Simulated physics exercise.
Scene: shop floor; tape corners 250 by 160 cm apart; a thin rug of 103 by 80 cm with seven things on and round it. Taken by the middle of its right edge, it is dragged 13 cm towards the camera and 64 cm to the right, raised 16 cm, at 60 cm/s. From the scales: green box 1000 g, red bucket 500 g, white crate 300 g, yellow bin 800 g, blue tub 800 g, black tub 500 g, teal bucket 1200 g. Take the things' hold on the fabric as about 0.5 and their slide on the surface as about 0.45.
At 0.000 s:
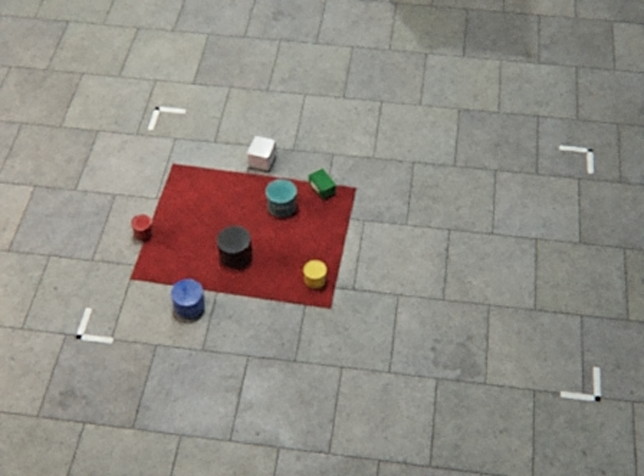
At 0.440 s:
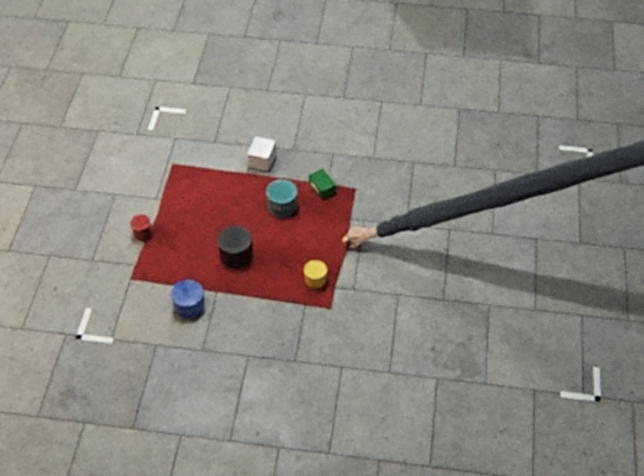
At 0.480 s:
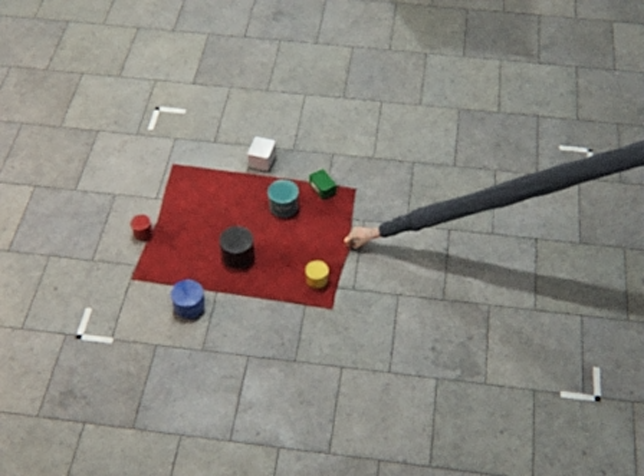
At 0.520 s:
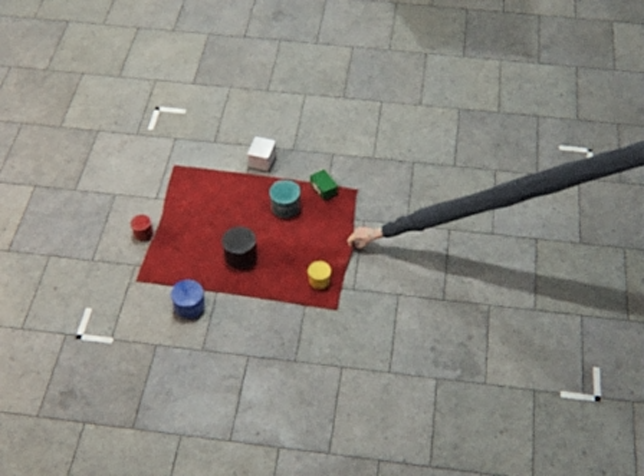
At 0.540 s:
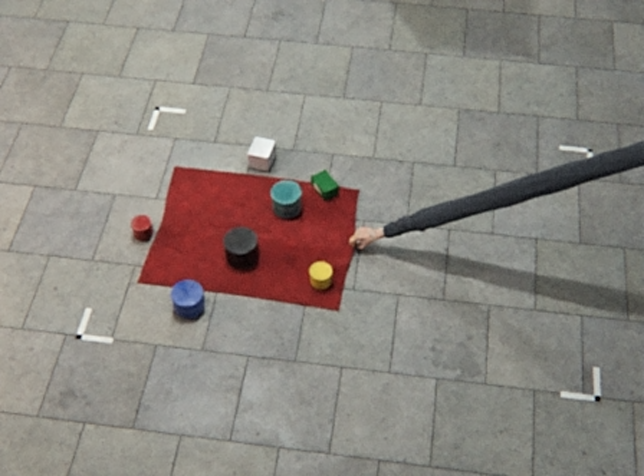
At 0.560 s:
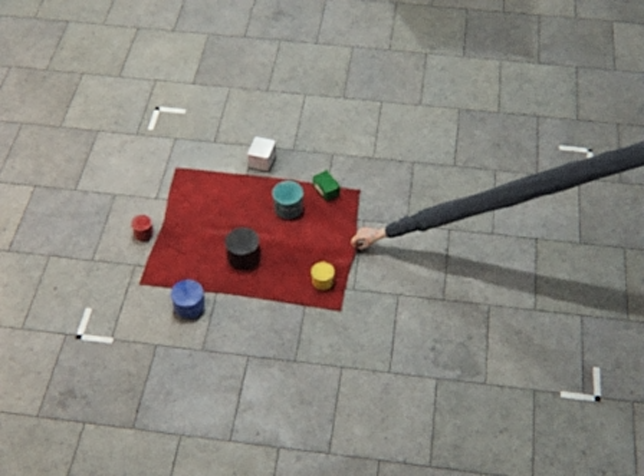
A hand reached in from the right, took the right edge of a red rug and tugged it slightly right, the black, teal, yellow and green things on it shifting along while the blue tub barely moved.
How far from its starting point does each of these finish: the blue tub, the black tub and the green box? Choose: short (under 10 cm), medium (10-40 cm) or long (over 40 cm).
My call: Blue tub short, black tub long, green box long.
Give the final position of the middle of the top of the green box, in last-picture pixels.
The top finishes roughly at pixel (444, 221) of the last view.
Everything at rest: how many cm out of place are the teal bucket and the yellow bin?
Teal bucket 70 cm, yellow bin 70 cm, roughly.
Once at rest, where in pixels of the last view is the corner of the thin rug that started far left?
That corner settles near pixel (286, 208) in the last view.
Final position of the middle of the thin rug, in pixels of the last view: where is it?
Near (373, 265).
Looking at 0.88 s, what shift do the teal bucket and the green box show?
Shifts - teal bucket: Around 25 cm; green box: Around 20 cm.
After 0.9 s, middle of the thin rug at (292, 238); black tub 24 cm off its start, green box 19 cm off its start, teal bucket 24 cm off its start.
After 1.2 s, middle of the thin rug at (329, 247); black tub 44 cm off its start, green box 39 cm off its start, teal bucket 45 cm off its start.
After 1.5 s, middle of the thin rug at (363, 259); black tub 63 cm off its start at (354, 265), green box 58 cm off its start at (422, 218), teal bucket 63 cm off its start at (391, 234).
After 1.8 s, middle of the thin rug at (373, 265); black tub 70 cm off its start, green box 70 cm off its start, teal bucket 71 cm off its start.
After 2.4 s, middle of the thin rug at (373, 265); green box 70 cm off its start at (444, 221), black tub 70 cm off its start at (367, 271), blue tub 0 cm off its start at (187, 293), teal bucket 71 cm off its start at (406, 238).
